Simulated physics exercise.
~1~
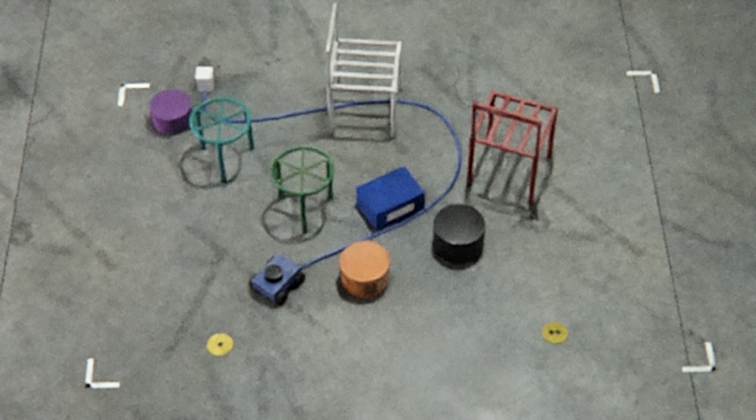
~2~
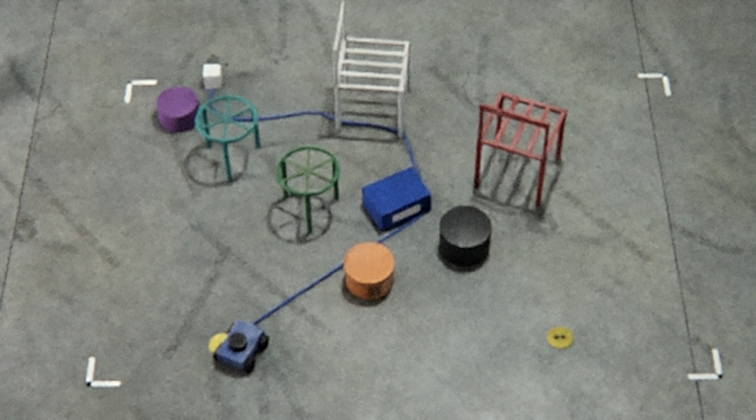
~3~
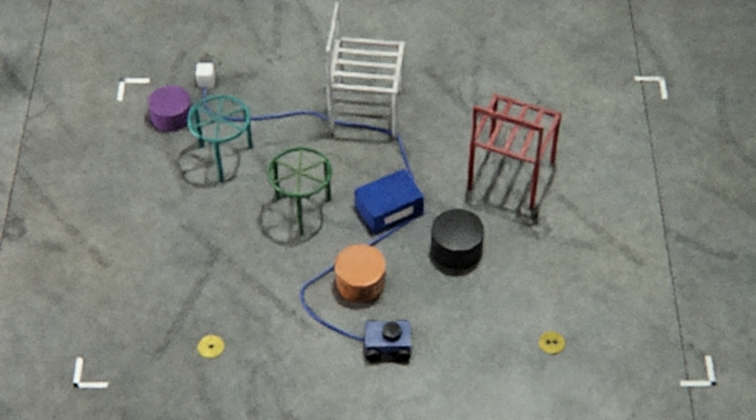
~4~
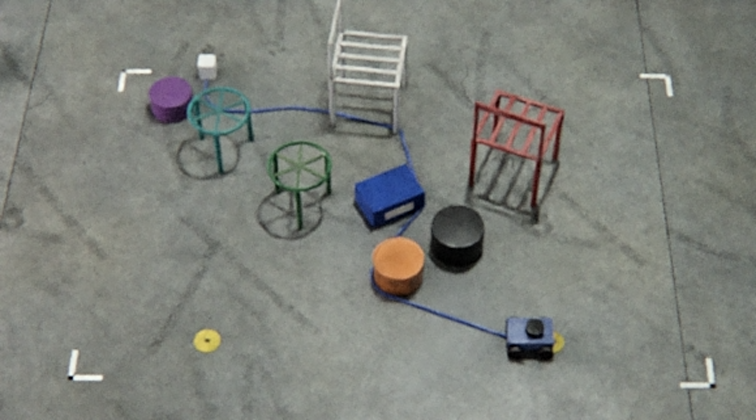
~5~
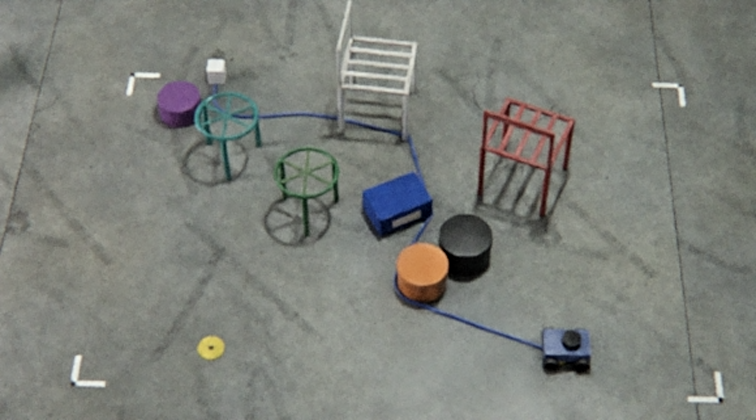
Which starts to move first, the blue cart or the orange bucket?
The blue cart starts to move first, heading down and left to a yellow mark. The orange bucket shifts only later, as the cart travels right with its lead.
